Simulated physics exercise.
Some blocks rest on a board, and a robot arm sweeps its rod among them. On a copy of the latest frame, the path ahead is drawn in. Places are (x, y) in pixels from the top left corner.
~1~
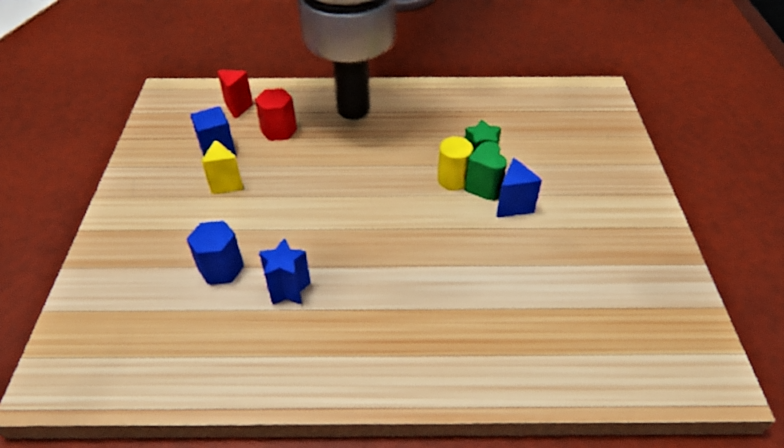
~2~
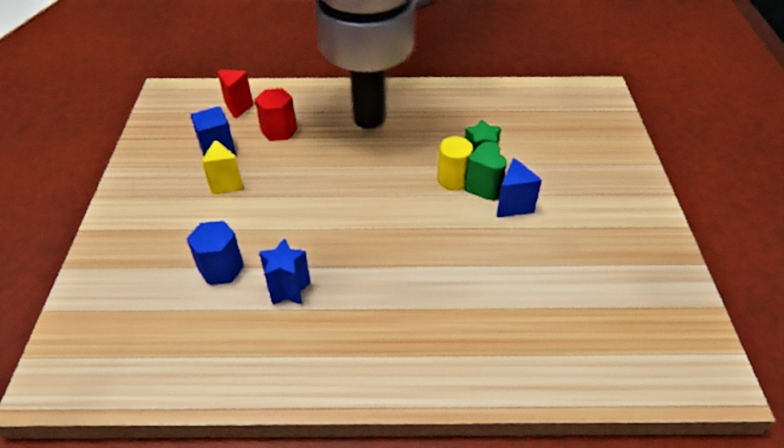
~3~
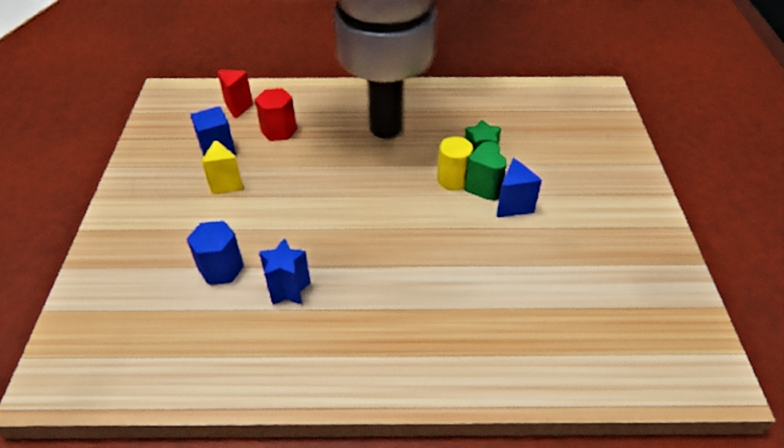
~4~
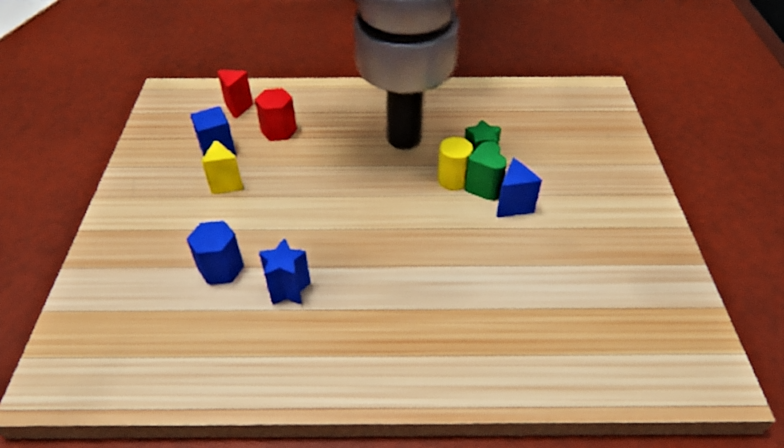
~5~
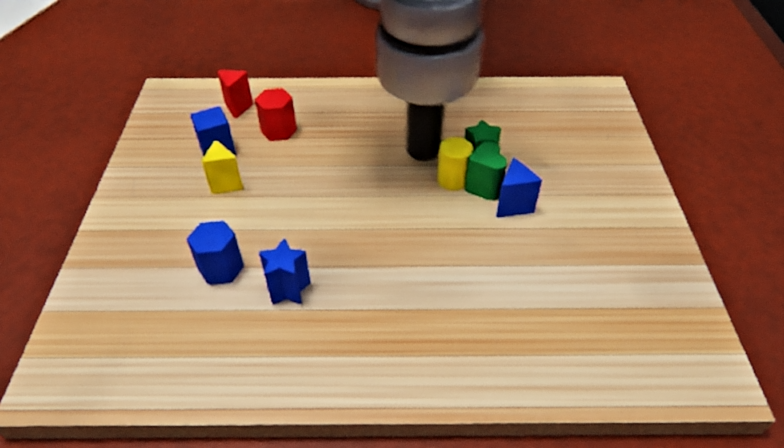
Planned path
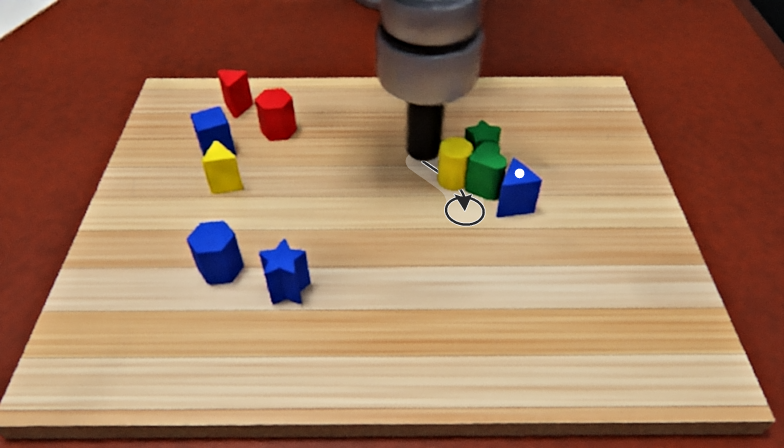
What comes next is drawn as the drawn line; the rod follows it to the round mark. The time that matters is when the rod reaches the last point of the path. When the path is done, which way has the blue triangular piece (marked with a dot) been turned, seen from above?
In a top view, it turns clockwise.
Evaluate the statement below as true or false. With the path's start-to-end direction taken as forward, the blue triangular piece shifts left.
The claim holds.
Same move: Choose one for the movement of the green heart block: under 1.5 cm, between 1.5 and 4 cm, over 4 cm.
Displacement: 1.5 to 4 cm.
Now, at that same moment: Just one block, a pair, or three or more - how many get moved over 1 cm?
That makes 3 blocks or more.
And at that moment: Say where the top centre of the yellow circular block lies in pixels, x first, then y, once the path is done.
In the picture, that point is around (505, 188).
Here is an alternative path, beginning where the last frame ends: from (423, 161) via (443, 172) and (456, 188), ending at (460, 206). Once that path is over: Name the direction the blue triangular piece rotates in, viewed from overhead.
Spin direction: Clockwise.
Drawn move, from (423, 161) via (443, 175) and (461, 190), ending at (465, 211); the dot is on the blue triangular piece.
On the path given first. Halfway along, rod at (455, 172); yellow circular block at (485, 167); green heart block at (517, 164), turned 50° anticlockwise; blue triangular piece at (542, 180), turned 50° clockwise.
At the end, rod at (466, 200); yellow circular block at (505, 188); green star-shaped block still; green heart block at (524, 164), turned 55° anticlockwise; blue triangular piece at (546, 181), turned 35° clockwise.
